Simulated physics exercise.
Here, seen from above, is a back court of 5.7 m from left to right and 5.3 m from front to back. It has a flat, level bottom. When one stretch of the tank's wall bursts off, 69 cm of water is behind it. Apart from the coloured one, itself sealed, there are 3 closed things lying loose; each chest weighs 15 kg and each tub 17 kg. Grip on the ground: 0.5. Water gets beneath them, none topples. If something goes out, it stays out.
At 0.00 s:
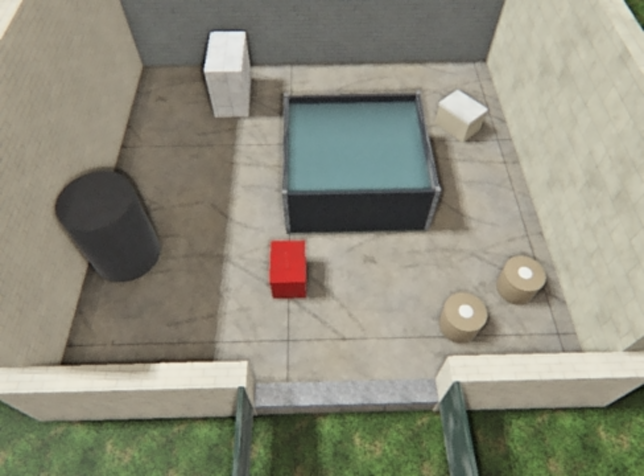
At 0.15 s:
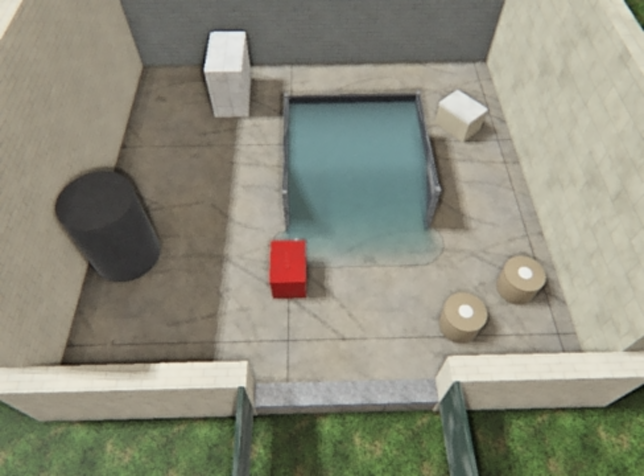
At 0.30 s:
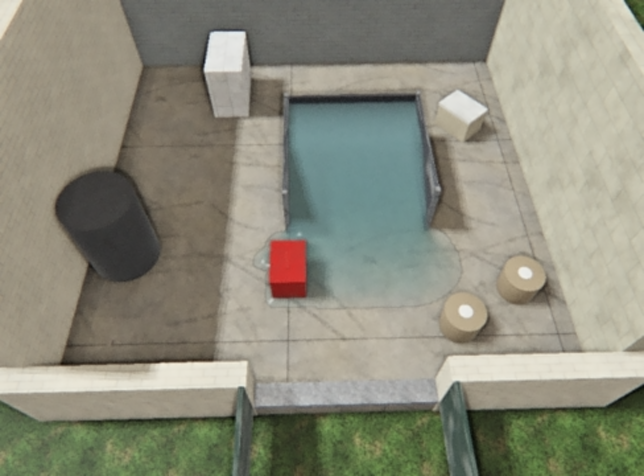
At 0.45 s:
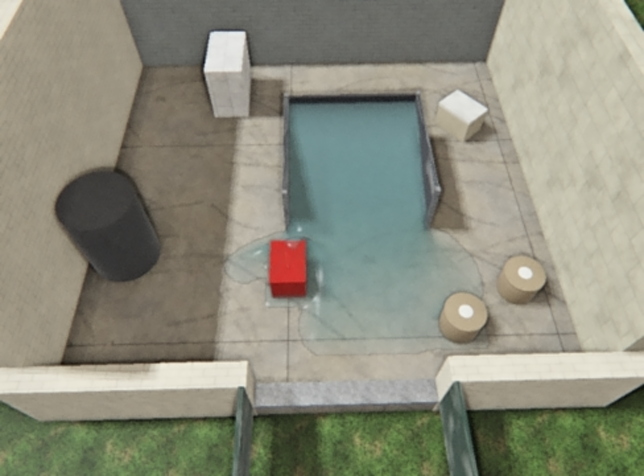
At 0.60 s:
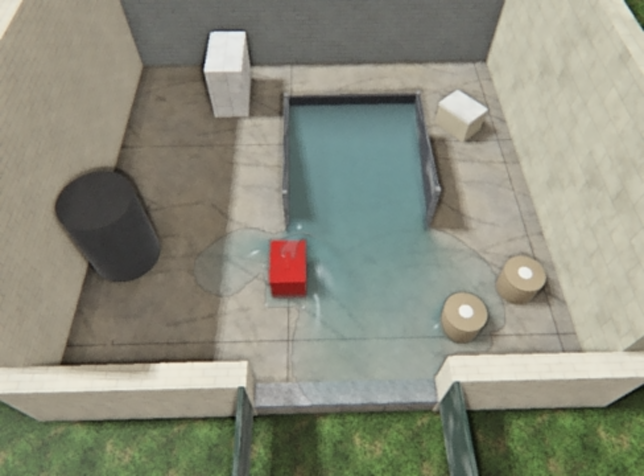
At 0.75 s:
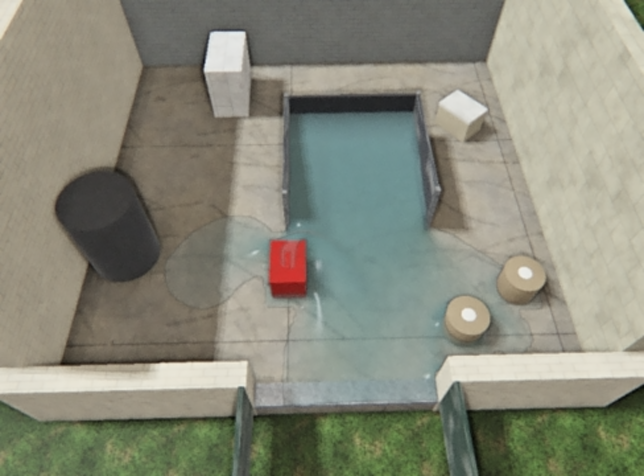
In the video, the front wall of a raised water tank in a walled court disappears, and water spreads forward across the paved floor, around a red box and toward two tan cylinders, while the objects stay practically still.
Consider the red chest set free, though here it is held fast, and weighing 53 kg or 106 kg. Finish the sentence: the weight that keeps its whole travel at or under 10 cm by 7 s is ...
The weight is only the heavier one.
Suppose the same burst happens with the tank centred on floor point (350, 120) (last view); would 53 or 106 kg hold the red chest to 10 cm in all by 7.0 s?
For that case: Heavier one only.
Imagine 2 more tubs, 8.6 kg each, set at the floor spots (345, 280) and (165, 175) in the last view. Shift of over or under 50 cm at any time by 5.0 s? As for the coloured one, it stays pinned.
Beyond it, within it.
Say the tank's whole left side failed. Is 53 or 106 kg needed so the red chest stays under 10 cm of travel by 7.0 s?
So the lighter pick works.
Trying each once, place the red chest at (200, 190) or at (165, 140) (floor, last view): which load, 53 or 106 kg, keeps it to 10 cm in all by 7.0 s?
Taking the two tries in order, even the light one works and even the light one works.
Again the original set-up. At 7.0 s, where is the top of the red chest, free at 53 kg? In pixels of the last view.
Pixel estimate: Near (250, 327).
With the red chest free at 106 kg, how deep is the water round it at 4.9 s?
Depth: Approx. 4 cm.
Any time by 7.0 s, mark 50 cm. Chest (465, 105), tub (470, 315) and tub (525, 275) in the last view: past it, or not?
So, going through them in order, it's not beyond, beyond and beyond.
After 1.4 s the red chest would be 62 cm from its start with 53 kg and 0 cm from its start with 106 kg; 14 cm of water round it then.
After 3.1 s the red chest would be 88 cm from its start with 53 kg and 0 cm from its start with 106 kg; 5 cm of water round it then.
After 4.9 s the red chest would be 88 cm from its start with 53 kg and 0 cm from its start with 106 kg; 4 cm of water round it then.
After 7.0 s the red chest would be 88 cm from its start with 53 kg and 0 cm from its start with 106 kg; 4 cm of water round it then.
